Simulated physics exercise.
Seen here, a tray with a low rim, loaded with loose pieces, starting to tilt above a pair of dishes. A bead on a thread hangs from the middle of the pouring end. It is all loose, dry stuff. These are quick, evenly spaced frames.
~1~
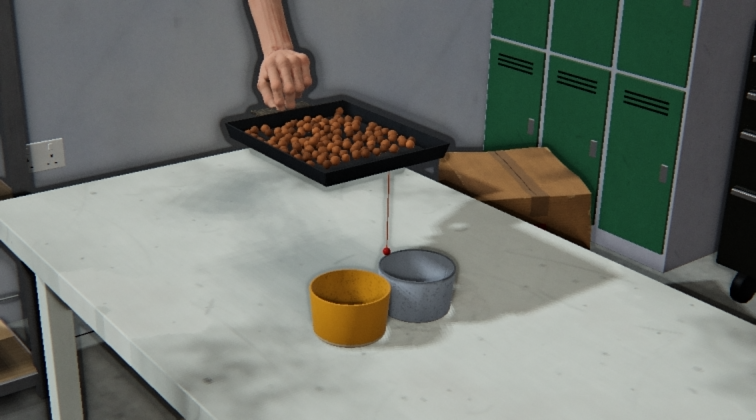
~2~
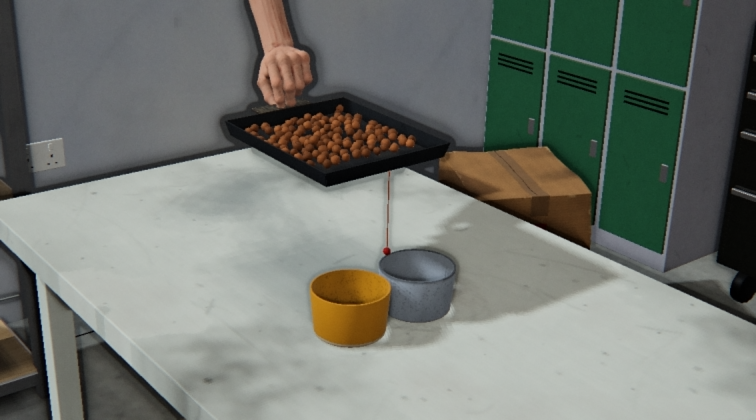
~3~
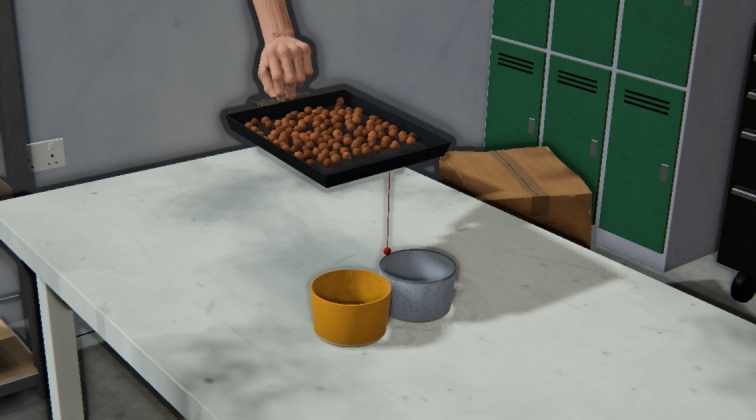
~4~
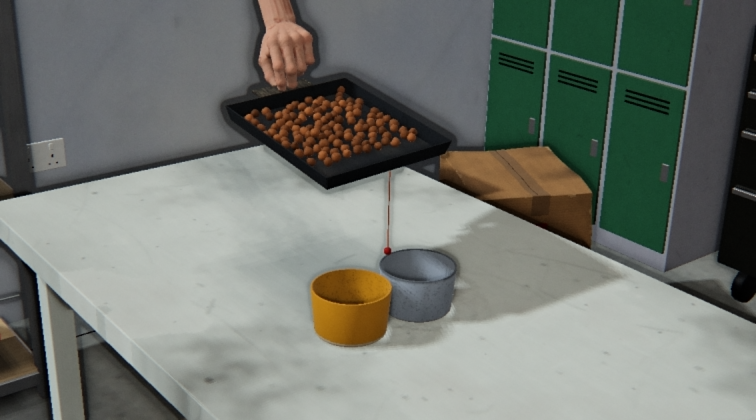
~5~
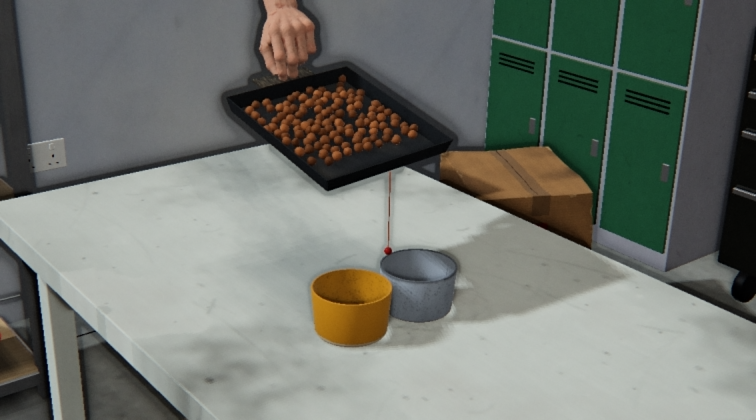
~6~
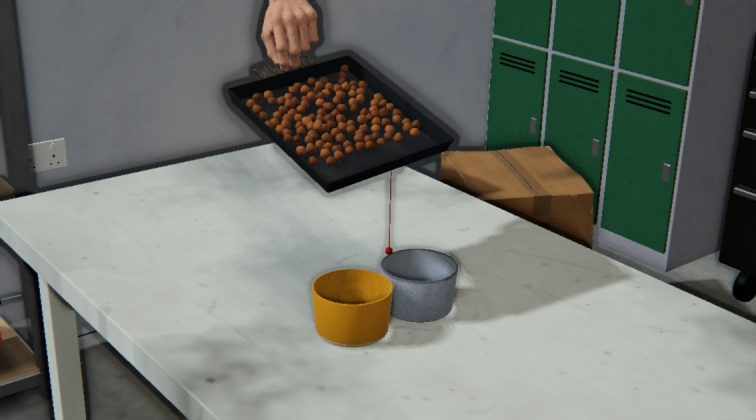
Hand tilting a black tray of hazelnuts toward its lower left corner above a yellow dish and a grey dish.
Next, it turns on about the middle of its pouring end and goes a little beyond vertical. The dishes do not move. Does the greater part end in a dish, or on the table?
Together they catch over half.
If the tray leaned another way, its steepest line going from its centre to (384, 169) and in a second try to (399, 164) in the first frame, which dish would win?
First the dish on the right, then right.
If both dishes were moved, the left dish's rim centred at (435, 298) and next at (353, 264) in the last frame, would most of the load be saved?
The first try: Under half. The second: Less than half.
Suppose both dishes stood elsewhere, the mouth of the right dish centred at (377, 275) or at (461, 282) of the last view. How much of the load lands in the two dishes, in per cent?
First some 70, then 20 per cent.
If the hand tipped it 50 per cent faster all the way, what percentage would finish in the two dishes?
Near 80 %.
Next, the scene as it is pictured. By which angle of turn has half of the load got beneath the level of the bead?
Around 105° of tilt.
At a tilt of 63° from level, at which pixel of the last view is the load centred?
Close to (358, 148).
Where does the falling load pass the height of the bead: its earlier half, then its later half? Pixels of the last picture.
At about (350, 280), then at (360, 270).
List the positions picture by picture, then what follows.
The first frame shows corners of the pouring end (326, 171) and (444, 143), level; middle of the load (331, 137), hazelnuts; left dish (374, 320); right dish (441, 297); bead on its thread (387, 251).
The second frame shows corners of the pouring end (327, 171) and (444, 142), level; middle of the load (331, 135).
The third frame shows corners of the pouring end (327, 173) and (445, 141), tipped barely, lowest at the left corner; middle of the load (332, 131).
The fourth frame shows corners of the pouring end (328, 175) and (446, 140), tipped a little, lowest at the left corner; middle of the load (333, 124).
The fifth frame shows corners of the pouring end (328, 177) and (447, 139), tipped a little, lowest at the left corner; middle of the load (334, 118).
The sixth frame shows corners of the pouring end (329, 179) and (449, 138), tipped clearly, lowest at the left corner; middle of the load (336, 113); left dish (376, 320); right dish (444, 296).
Just after the last frame, tray tipped steeply; almost all on the tray; just a few in the air.
A moment on, tray tipped past a quarter turn; roughly a third on the tray; roughly a quarter in the left dish; just a few in the right dish; just a few outside both; roughly a third in the air.
Further on, tray tipped past a quarter turn; the larger part in the left dish; about a tenth in the right dish; roughly a quarter outside both.
When it is over, tray tipped past a quarter turn; the larger part in the left dish; about a tenth in the right dish; roughly a quarter outside both.
